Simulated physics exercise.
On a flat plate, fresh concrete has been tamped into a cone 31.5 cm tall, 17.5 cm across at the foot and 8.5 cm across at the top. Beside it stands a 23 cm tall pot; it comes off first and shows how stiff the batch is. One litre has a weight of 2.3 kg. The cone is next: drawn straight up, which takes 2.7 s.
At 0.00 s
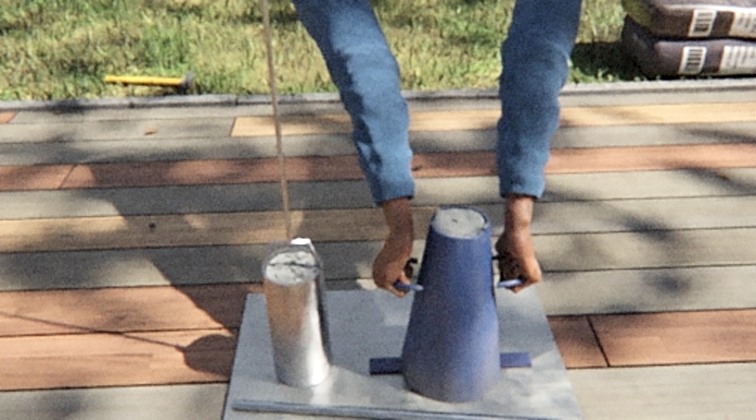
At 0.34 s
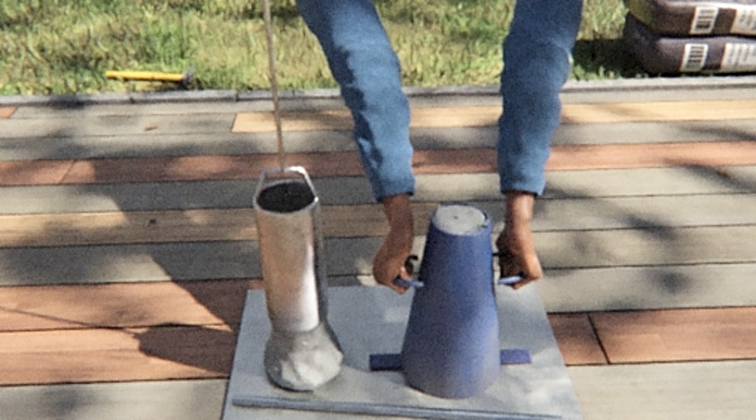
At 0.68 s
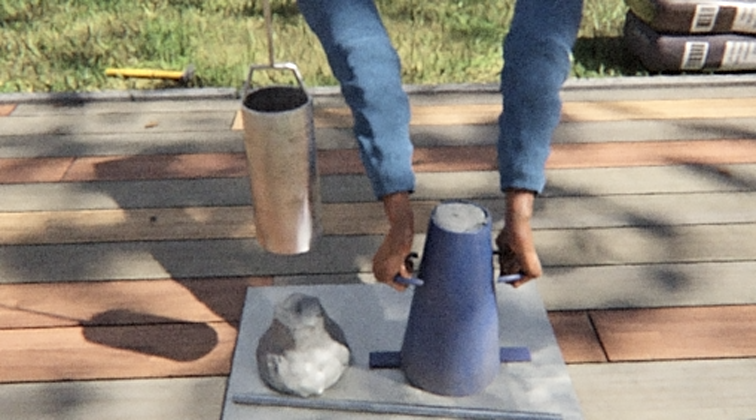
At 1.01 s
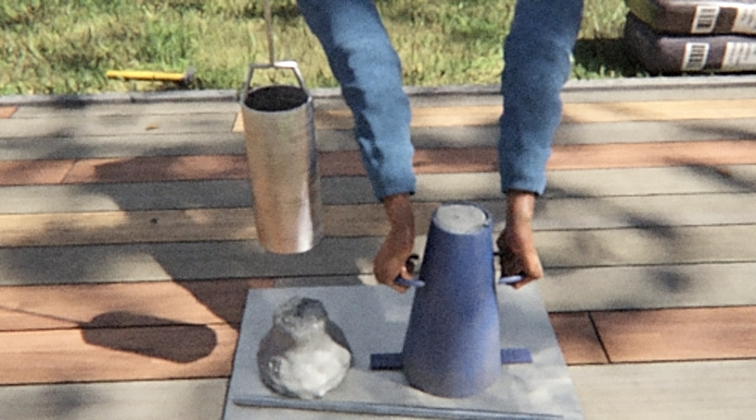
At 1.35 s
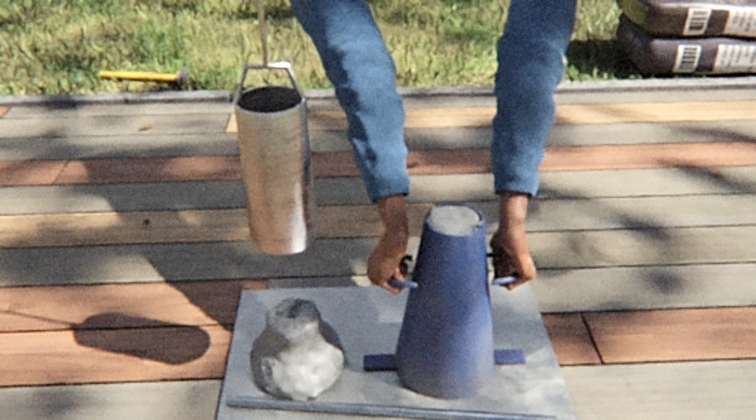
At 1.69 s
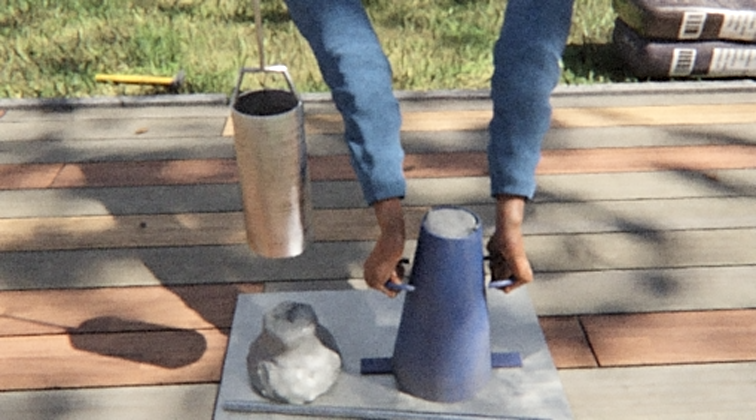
On a sunny wooden deck, a metal pot rose from a plate on a cord, leaving a squat grey heap, then hung nearly still while two hands kept gripping the unmoved blue cone beside it.
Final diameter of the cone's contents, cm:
27 cm.
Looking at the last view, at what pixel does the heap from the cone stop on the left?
Around (368, 363).
After 2.4 s, the cone is up 8.0 cm; the fresh concrete has come down 12 cm to 19 cm and is 25 cm wide.
After 3.0 s, the cone is up 19 cm; the fresh concrete has come down 15 cm to 16 cm and is 27 cm wide.
After 3.7 s, the cone is up 32 cm; the fresh concrete has come down 15 cm to 16 cm and is 27 cm wide.
After 4.5 s, the cone is clear; the fresh concrete has come down 15 cm to 16 cm and is 27 cm wide.
After 5.1 s, at rest, the cone is clear; the fresh concrete has come down 15 cm to 16 cm and is 27 cm wide.
